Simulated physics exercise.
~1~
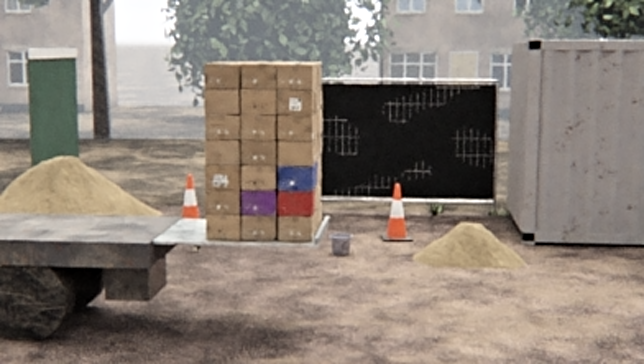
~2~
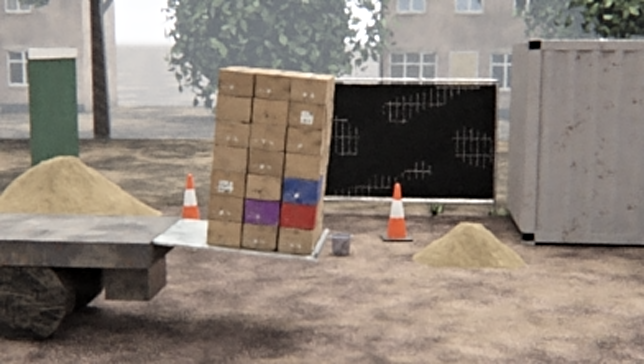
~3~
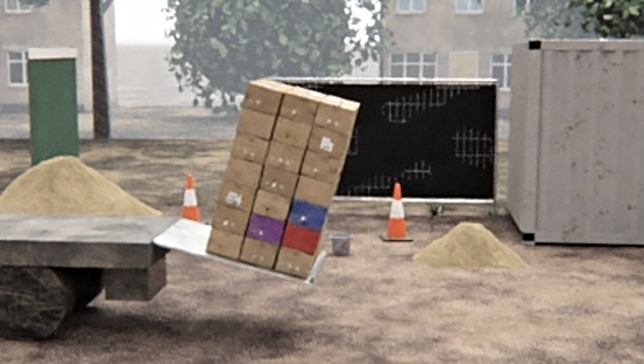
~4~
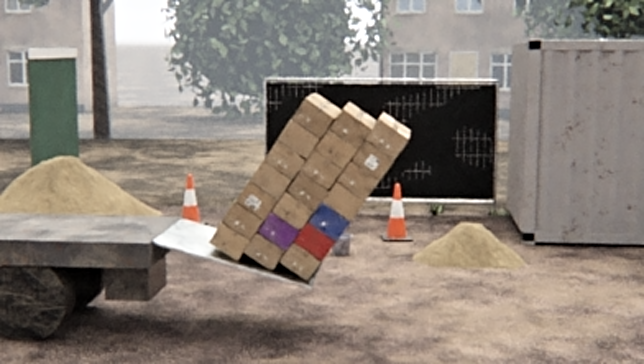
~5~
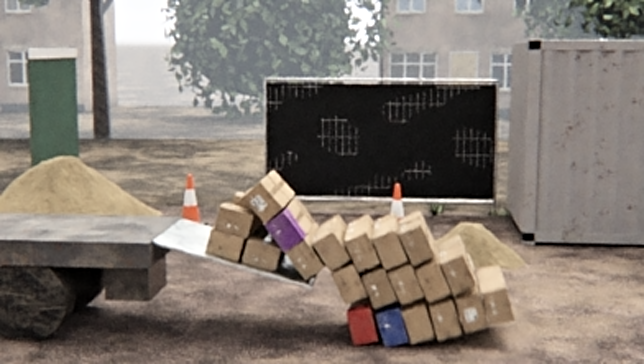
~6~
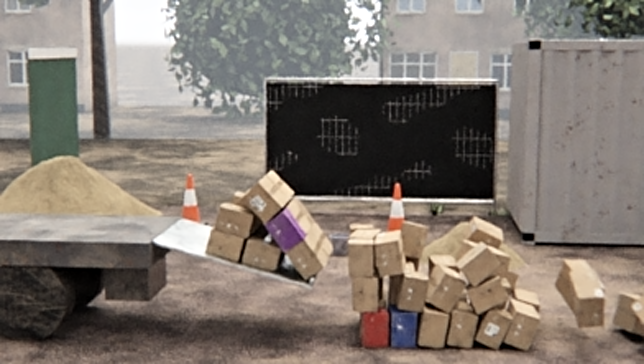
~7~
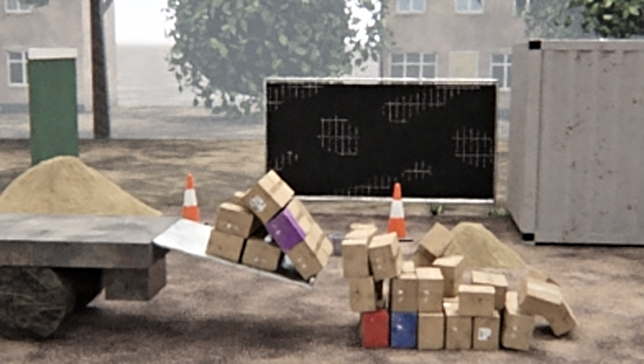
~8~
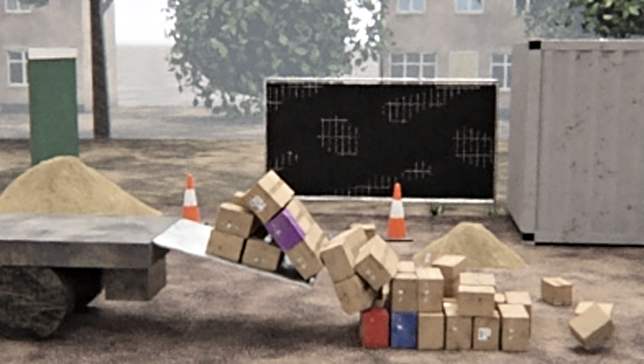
In a dirt yard, a flap tilts and stacked cartons topple right, most landing in a heap.
